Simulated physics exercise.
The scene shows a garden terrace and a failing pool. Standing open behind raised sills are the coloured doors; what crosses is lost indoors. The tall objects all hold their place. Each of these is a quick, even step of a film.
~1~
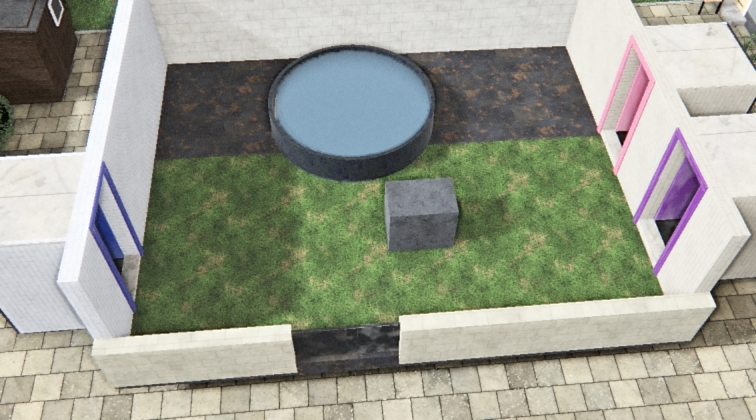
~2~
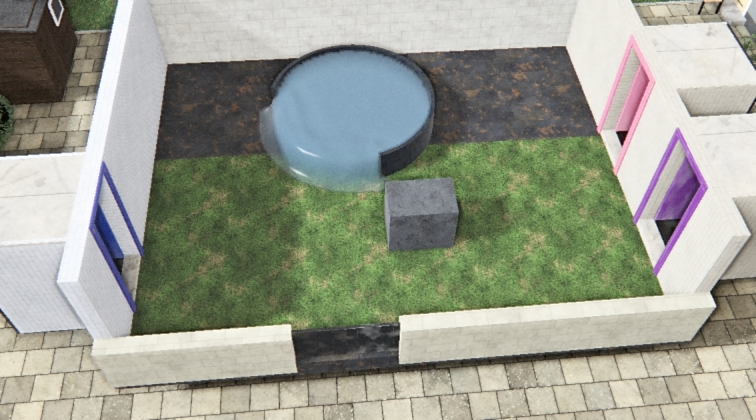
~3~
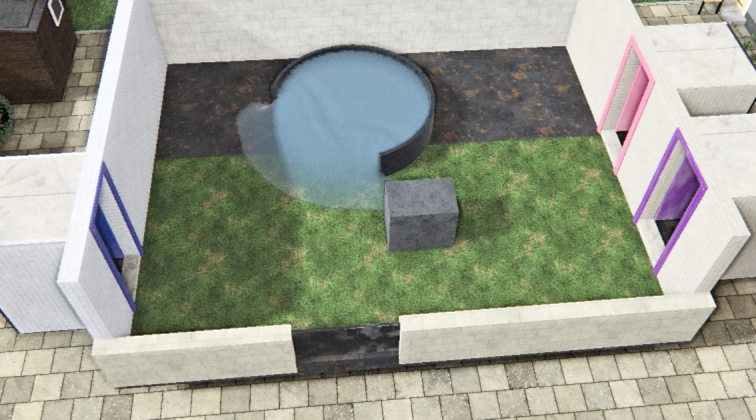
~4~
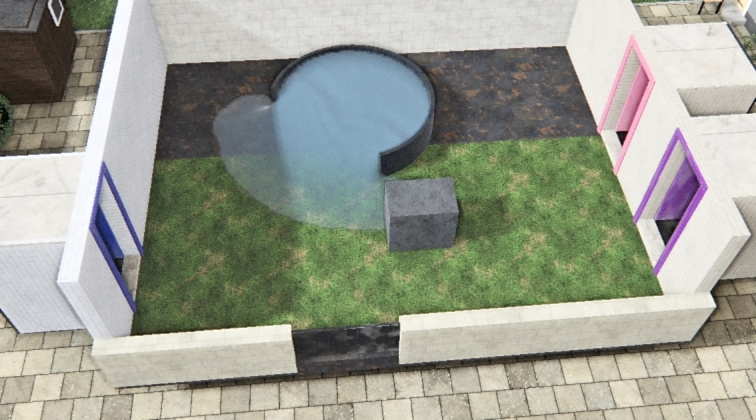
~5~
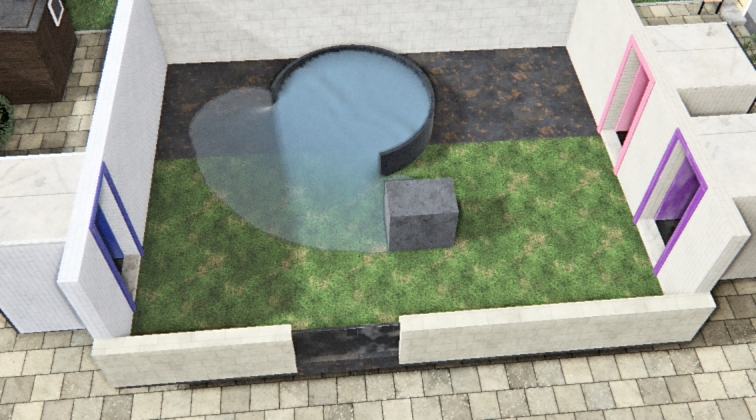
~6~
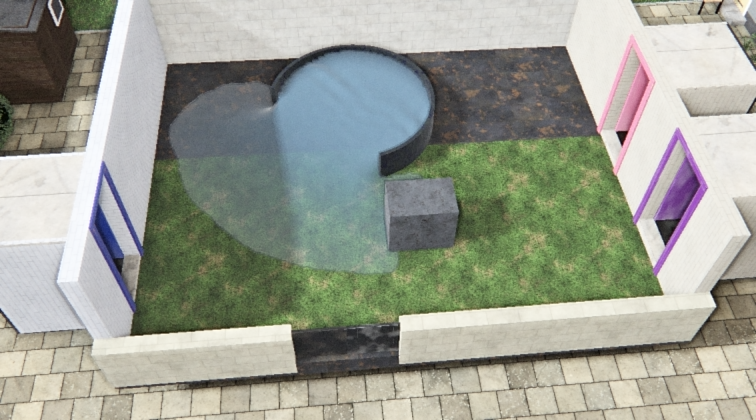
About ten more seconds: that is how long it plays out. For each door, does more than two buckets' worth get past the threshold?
As I see it, the purple door will receive two buckets or fewer; the pink door will receive two buckets or fewer; the blue door will receive over two buckets.
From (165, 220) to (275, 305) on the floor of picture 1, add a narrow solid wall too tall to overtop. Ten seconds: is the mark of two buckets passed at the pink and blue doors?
Taking them in turn, the pink door remains below the mark and the blue door remains below the mark.
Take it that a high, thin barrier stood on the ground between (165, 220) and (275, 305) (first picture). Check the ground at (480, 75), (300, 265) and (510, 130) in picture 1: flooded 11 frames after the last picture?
In turn: Dry, awash, no water.
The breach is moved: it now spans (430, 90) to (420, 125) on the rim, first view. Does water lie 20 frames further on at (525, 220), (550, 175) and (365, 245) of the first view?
In turn: Swamped, swamped, untouched.
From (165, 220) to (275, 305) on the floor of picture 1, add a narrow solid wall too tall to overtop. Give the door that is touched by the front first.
It is the door marked blue.
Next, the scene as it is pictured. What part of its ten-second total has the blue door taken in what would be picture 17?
Result: 0 % of the ten-second total.
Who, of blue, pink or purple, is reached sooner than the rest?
It would be the one in blue.
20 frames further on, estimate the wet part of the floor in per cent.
I reckon 55 per cent or so.
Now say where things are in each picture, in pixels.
Still water in the pool at (352, 101), in the first picture.
The front is at (383, 184), out from the gap at (299, 158), in the second picture.
Water pours out at (299, 160) and has run to a hidden place, in the third picture.
Water pours out at (299, 160) and has run to a hidden place, in the fourth picture.
Water pours out at (299, 161) and has run to a hidden place, in the fifth picture.
Water pours out at (299, 161) and has run to (390, 265), in the sixth picture.
A moment on, water covers 35 % of the floor; the purple door not reached, the pink door not reached, the blue door not reached.
Next, water covers 45 % of the floor; the purple door not reached, the pink door not reached, the blue door not reached.
Then, water covers 55 % of the floor; the purple door not reached, the pink door not reached, the blue door under two buckets in.
Later, water covers 70 % of the floor; the purple door not reached, the pink door not reached, the blue door over two buckets in.
In the end, water covers 95 % of the floor; the purple door wet at the sill, nothing in, the pink door wet at the sill, nothing in, the blue door over two buckets in.
